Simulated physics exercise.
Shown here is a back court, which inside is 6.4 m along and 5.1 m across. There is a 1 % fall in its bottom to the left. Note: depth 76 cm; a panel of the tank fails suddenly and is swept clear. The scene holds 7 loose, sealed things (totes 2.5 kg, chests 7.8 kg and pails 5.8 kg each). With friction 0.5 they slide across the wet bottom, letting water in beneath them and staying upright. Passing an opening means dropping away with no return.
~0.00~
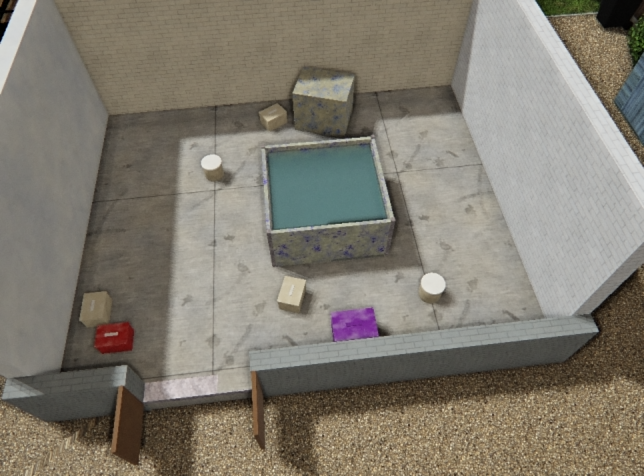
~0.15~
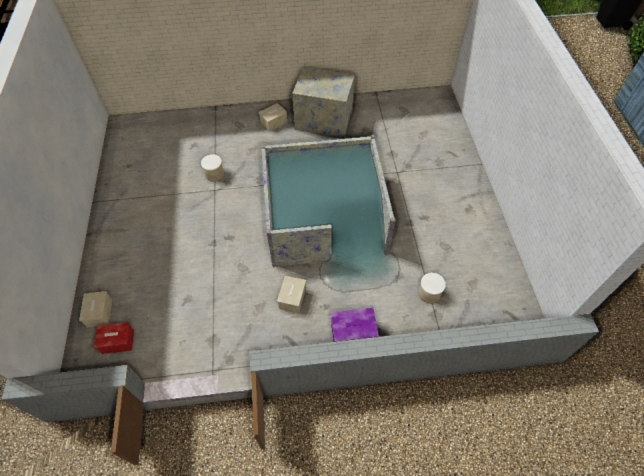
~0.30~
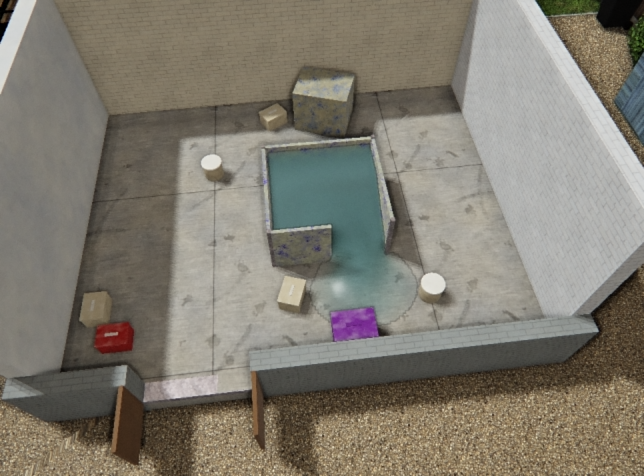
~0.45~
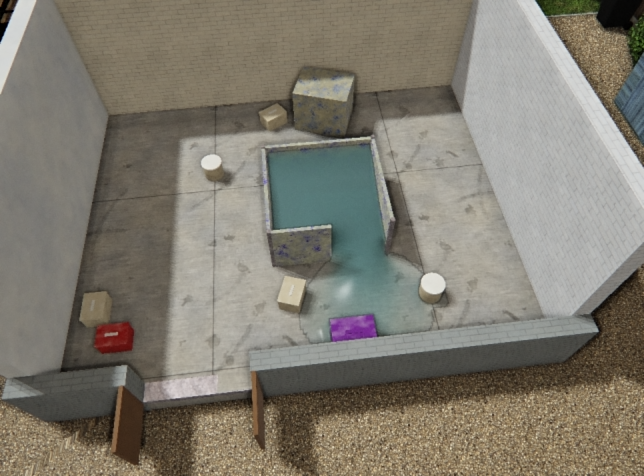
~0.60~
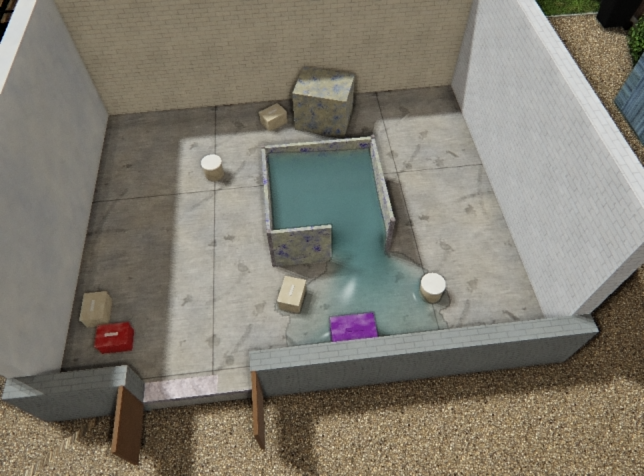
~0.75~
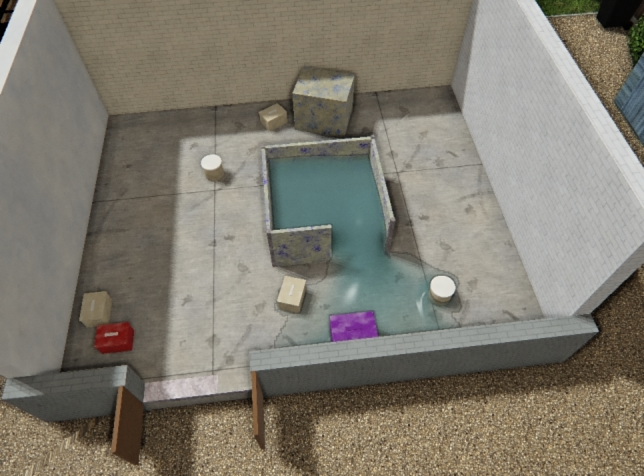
Water bursts through a gap at the front right corner of the raised tank in a walled court and fans across the floor. It surrounds the purple chest, which shifts slightly, then spreads along the front wall and nudges the nearby white pail a little to the right.
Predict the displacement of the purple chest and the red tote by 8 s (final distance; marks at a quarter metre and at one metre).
The purple chest ought to be borne away; the red tote ought to be borne away.
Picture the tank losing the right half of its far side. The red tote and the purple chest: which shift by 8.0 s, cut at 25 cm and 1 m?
Then the red tote gets carried off, the purple chest ends far away.
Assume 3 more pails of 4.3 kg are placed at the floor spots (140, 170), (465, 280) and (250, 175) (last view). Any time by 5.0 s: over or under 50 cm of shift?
Spot by spot, in turn: Falls short, exceeds it, falls short.
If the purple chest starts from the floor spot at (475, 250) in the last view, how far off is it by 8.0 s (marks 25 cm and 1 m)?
What happens is that it covers a big distance.
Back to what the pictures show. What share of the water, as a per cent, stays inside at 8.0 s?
Still held: Near 96 %.
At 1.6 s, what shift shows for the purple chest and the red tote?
Close to 80 cm for the first and 0 cm for the second.
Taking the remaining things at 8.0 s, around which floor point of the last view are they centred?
Mean position approx. (215, 162).
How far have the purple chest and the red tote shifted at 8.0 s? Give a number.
My guess is some 450 and 400 cm, respectively.
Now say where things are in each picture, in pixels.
In the first picture, the purple chest at (355, 324), on the bottom; the red tote at (112, 335) rests on the ground; water covers 2.3 m2; 0 of 7 have shifted.
In the second picture, the purple chest at (355, 324), on the bottom; the red tote at (112, 335) rests on the ground; water covers 2.9 m2; 0 of 7 have shifted.
In the third picture, the purple chest at (355, 324), on the bottom; the red tote at (112, 335), on the bottom; 3.7 m2 under water; 0 of 7 have shifted.
In the fourth picture, the purple chest at (354, 332), on the bottom, 10 cm from its start; the red tote at (112, 335), on the bottom; water covers 4.5 m2; 1 of 7 have shifted.
In the fifth picture, the purple chest at (354, 330), on the bottom, 10 cm from its start; the red tote at (112, 335), on the bottom; 5.0 m2 under water; 1 of 7 have shifted.
In the sixth picture, the purple chest at (354, 328), afloat, 10 cm from its start; the red tote at (112, 335) rests on the ground; 5.4 m2 under water; 2 of 7 have shifted.
After 1.6 s the purple chest is near (298, 330), 0.7 m from its start, afloat; the red tote is near (112, 335), 0.0 m from its start, aground; 0 of 7 are out; 2 afloat.
After 3.6 s the purple chest is near (107, 291), 3.3 m from its start, afloat; the red tote is near (74, 319), 0.5 m from its start, afloat; 0 of 7 are out; 3 afloat.
After 5.6 s the purple chest is near (145, 190), 3.8 m from its start, afloat; the red tote is near (93, 227), 1.8 m from its start, afloat; 0 of 7 are out; 3 afloat.
After 8.0 s the purple chest is near (163, 135), 4.5 m from its start, afloat; the red tote is near (130, 119), 4.0 m from its start, afloat; 0 of 7 are out; 4 afloat.
